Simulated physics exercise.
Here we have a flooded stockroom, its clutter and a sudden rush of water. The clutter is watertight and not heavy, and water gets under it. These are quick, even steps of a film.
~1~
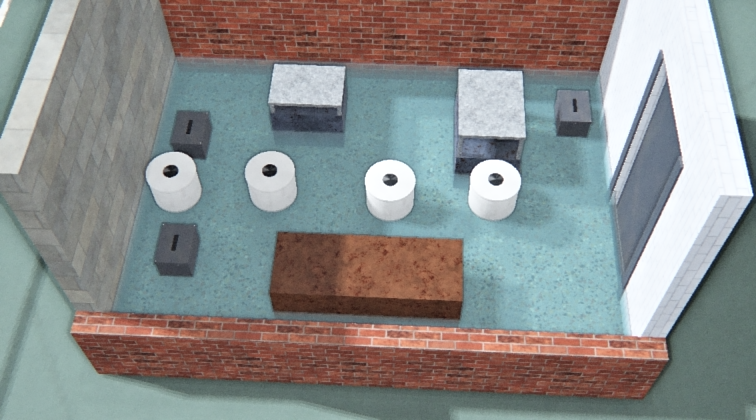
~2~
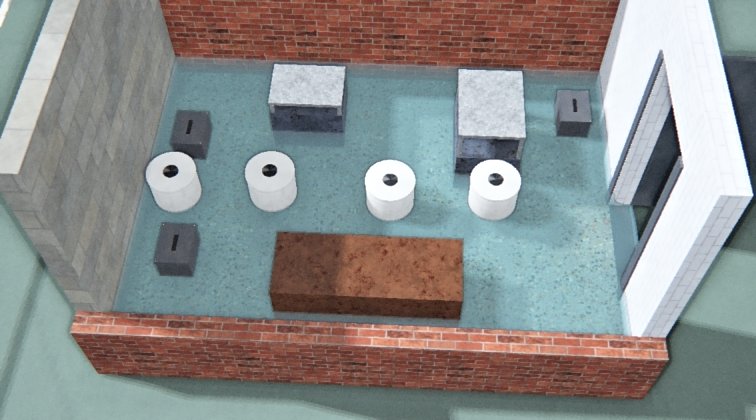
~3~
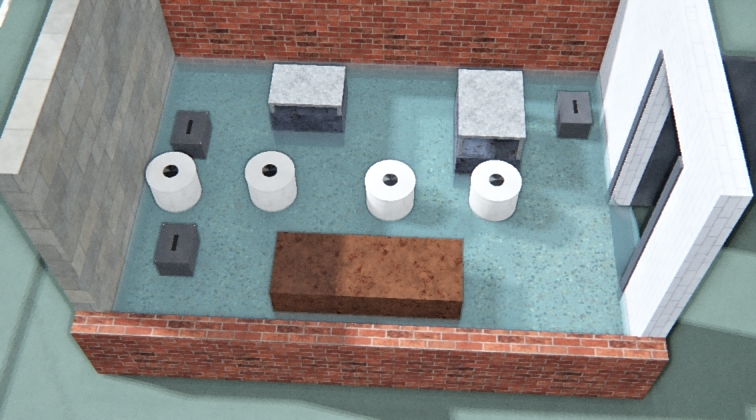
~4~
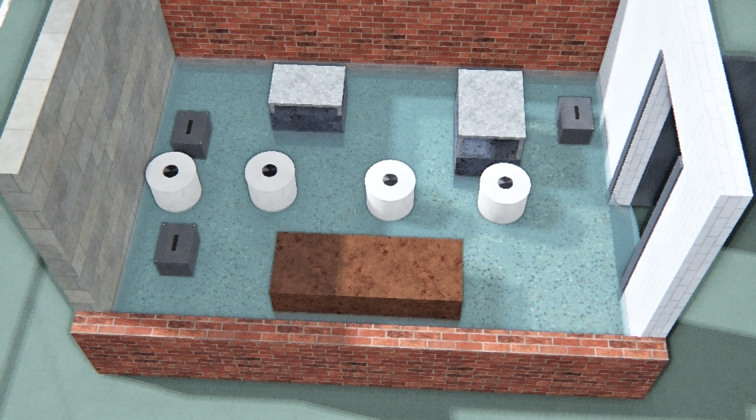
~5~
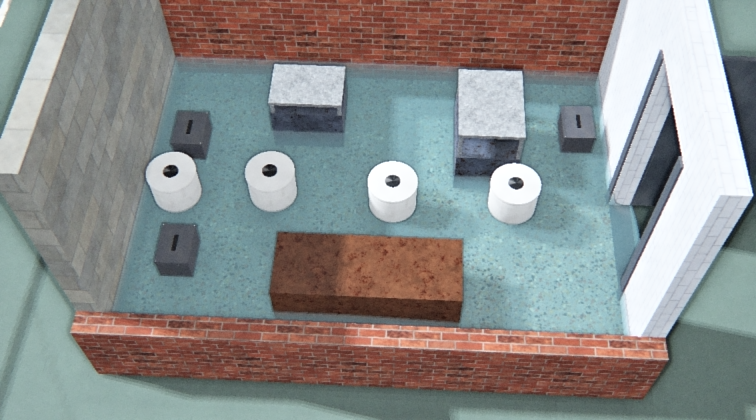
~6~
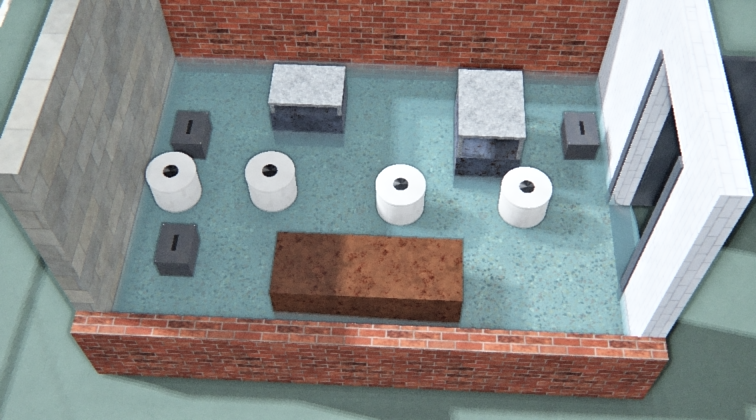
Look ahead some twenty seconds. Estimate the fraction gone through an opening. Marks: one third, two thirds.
It is between one and two thirds.
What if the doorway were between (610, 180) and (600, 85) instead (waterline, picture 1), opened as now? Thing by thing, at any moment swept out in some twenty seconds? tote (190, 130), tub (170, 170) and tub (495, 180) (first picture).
One after the other: Left behind, kept in, through.
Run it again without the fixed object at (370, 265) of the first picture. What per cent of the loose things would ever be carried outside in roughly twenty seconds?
Close to 40 %.
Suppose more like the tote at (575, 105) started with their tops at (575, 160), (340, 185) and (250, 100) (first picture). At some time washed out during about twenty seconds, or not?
In turn: Gone, carried outside, stays.
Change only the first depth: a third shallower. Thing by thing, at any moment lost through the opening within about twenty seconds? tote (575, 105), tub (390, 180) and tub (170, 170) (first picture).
As listed: Gone, gone, stays.
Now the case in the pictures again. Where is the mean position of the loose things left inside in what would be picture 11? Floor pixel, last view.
Around (367, 218).
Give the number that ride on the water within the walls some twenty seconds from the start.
The number is 3.
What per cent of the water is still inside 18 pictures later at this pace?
I make it 66 per cent.
A moment on, 0 of 7 are out; 7 afloat.
Next, 3 of 7 are out; 4 afloat.
Later, 3 of 7 are out; 4 afloat.
In the end, 4 of 7 are out; 3 afloat.
